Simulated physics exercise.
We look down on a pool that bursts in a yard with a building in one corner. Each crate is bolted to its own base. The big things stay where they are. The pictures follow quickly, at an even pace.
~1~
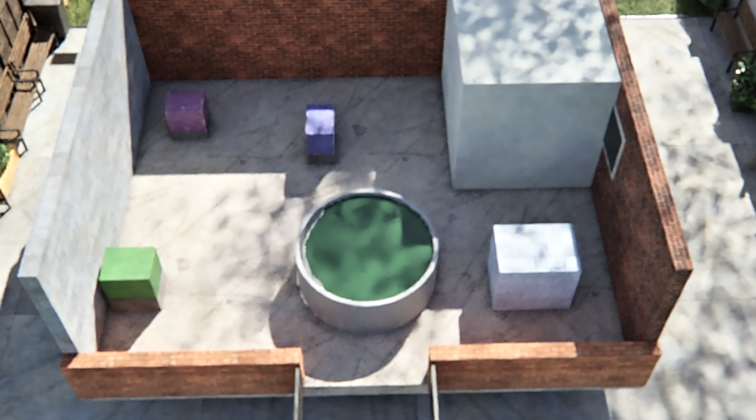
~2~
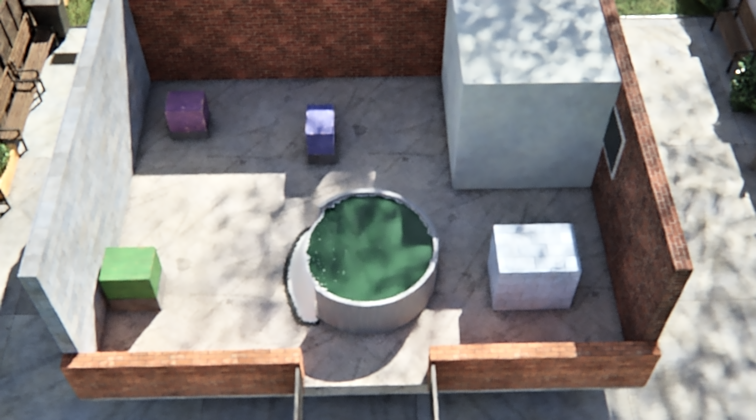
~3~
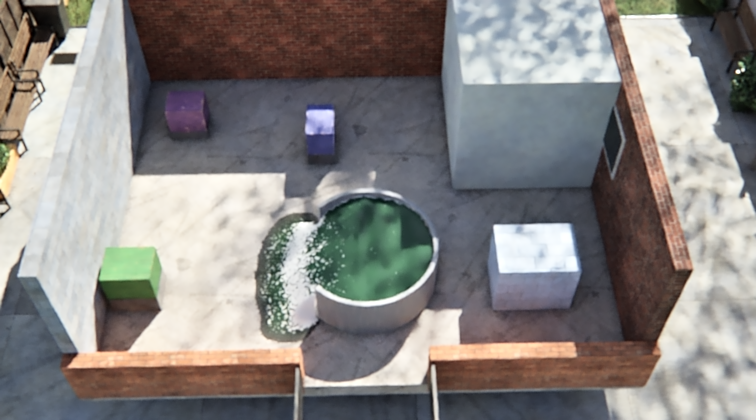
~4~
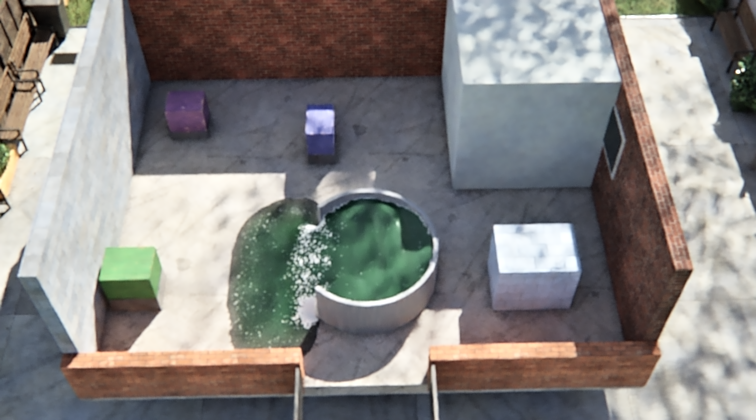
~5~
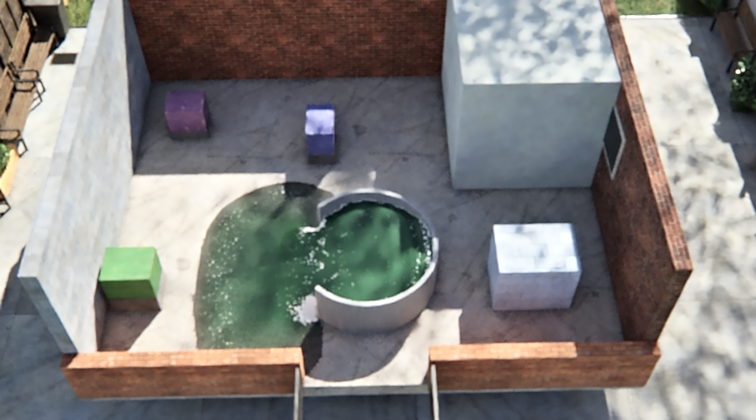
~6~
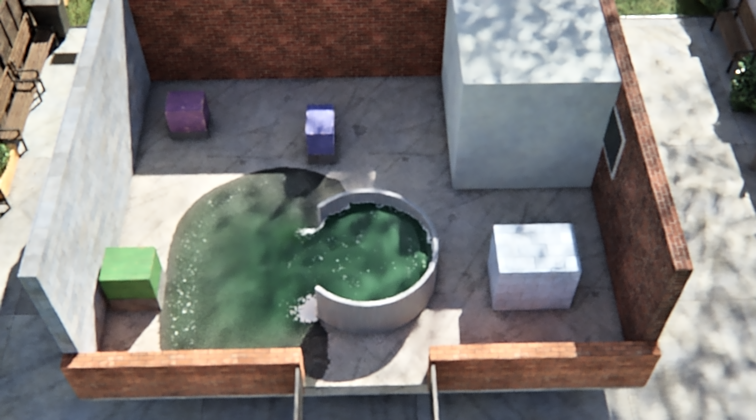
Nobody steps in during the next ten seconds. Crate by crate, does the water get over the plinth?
The green crate gets wet; the purple crate gets wet; the blue crate stays dry.
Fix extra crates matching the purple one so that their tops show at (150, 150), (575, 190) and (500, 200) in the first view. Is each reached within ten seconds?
In that order: Gets wet, remains dry, escapes it.
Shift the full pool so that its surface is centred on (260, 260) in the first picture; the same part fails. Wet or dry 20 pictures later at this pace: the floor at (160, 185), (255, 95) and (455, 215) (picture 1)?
In that order: Under water, wet, no water.
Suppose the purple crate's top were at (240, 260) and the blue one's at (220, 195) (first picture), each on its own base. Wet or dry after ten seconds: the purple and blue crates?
One by one: Purple crate is wetted; blue crate gets wet.
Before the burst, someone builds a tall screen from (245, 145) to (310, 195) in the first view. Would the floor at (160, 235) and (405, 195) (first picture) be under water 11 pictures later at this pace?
In that order: Wet, clear.
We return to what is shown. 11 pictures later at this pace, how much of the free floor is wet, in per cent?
Some 40 per cent.
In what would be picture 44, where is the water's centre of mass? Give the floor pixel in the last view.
I would point to (265, 218).
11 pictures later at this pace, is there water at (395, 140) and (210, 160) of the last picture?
One after the other: Not flooded, covered.
A moment on, water covers 35 % of the floor; the green crate water round its plinth, the purple crate water round its plinth, the blue crate water round its plinth.
Next, water covers 40 % of the floor; the green crate water round its plinth, the purple crate water round its plinth, the blue crate water round its plinth.
Then, water covers 40 % of the floor; the green crate water round its plinth, the purple crate water round its plinth, the blue crate water round its plinth.
Later, water covers 80 % of the floor; the green crate water round its plinth, the purple crate water round its plinth, the blue crate water round its plinth.
In the end, water covers 95 % of the floor; the green crate was topped, the purple crate was topped, the blue crate stayed above the water.
